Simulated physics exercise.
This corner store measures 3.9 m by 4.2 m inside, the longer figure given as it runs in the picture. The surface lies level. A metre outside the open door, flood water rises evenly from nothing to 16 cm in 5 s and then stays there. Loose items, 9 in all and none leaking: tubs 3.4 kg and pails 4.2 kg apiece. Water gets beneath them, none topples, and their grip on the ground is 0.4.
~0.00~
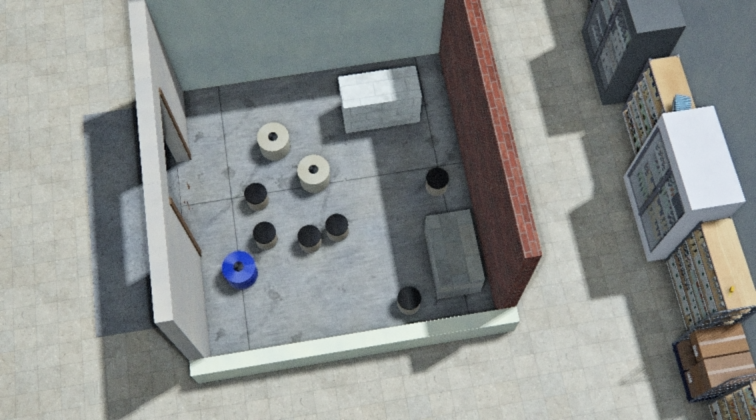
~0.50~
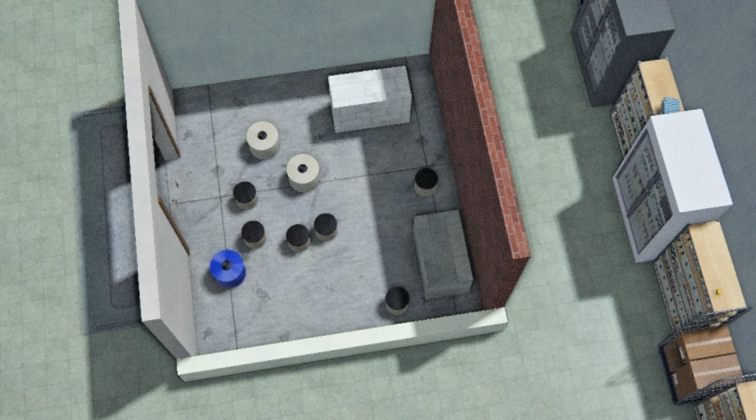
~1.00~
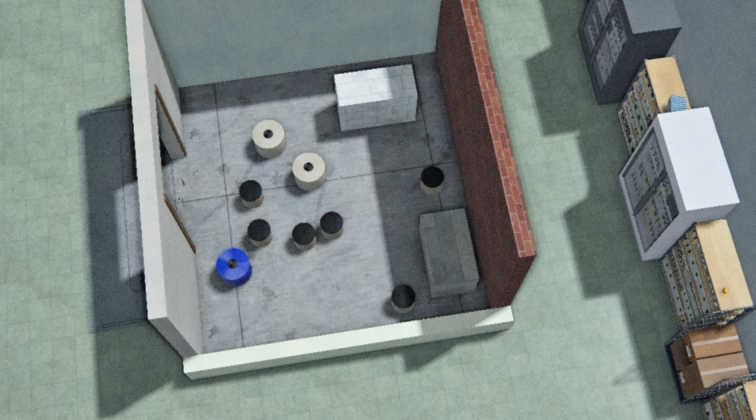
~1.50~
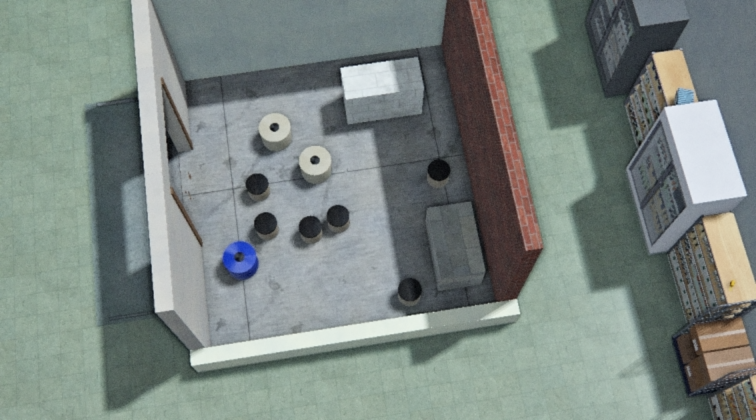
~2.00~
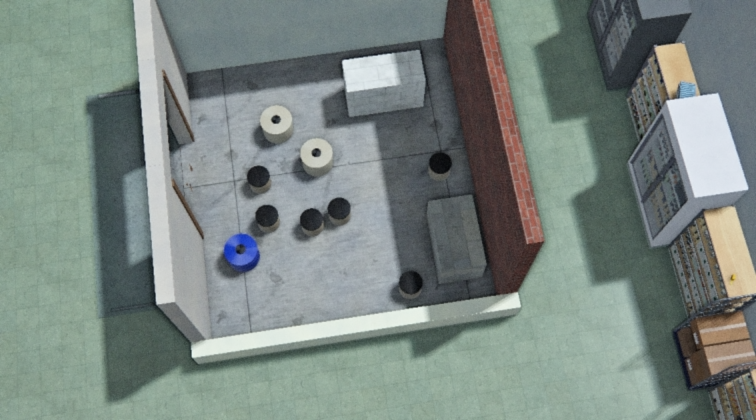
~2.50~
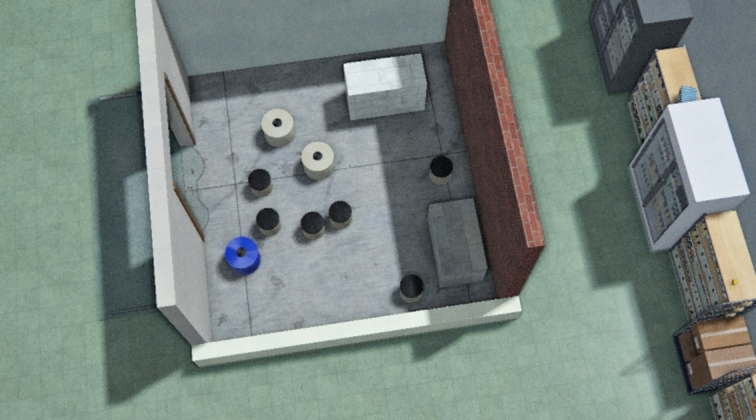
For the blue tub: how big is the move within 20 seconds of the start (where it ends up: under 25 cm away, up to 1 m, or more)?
The blue tub is nudged along.
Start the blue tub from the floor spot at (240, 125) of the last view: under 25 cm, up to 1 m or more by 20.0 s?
It moves a short way.
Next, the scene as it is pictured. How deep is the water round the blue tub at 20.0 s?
About 9 cm.
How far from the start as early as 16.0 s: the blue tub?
Roughly 120 cm by then.
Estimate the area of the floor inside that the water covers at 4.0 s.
Roughly 1.5 m2.
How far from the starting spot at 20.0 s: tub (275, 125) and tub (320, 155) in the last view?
In turn: 100 cm, 150 cm.
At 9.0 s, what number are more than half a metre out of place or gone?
By then 6.
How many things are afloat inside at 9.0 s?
5 of them.
After 4.0 s the blue tub is near (241, 252), 0.0 m from its start, aground; 0 afloat.
After 9.0 s the blue tub is near (241, 254), 0.0 m from its start, aground; 5 afloat.
After 16.0 s the blue tub is near (333, 229), 1.3 m from its start, afloat; 9 afloat.
After 20.0 s the blue tub is near (255, 224), 0.4 m from its start, afloat; 9 afloat.
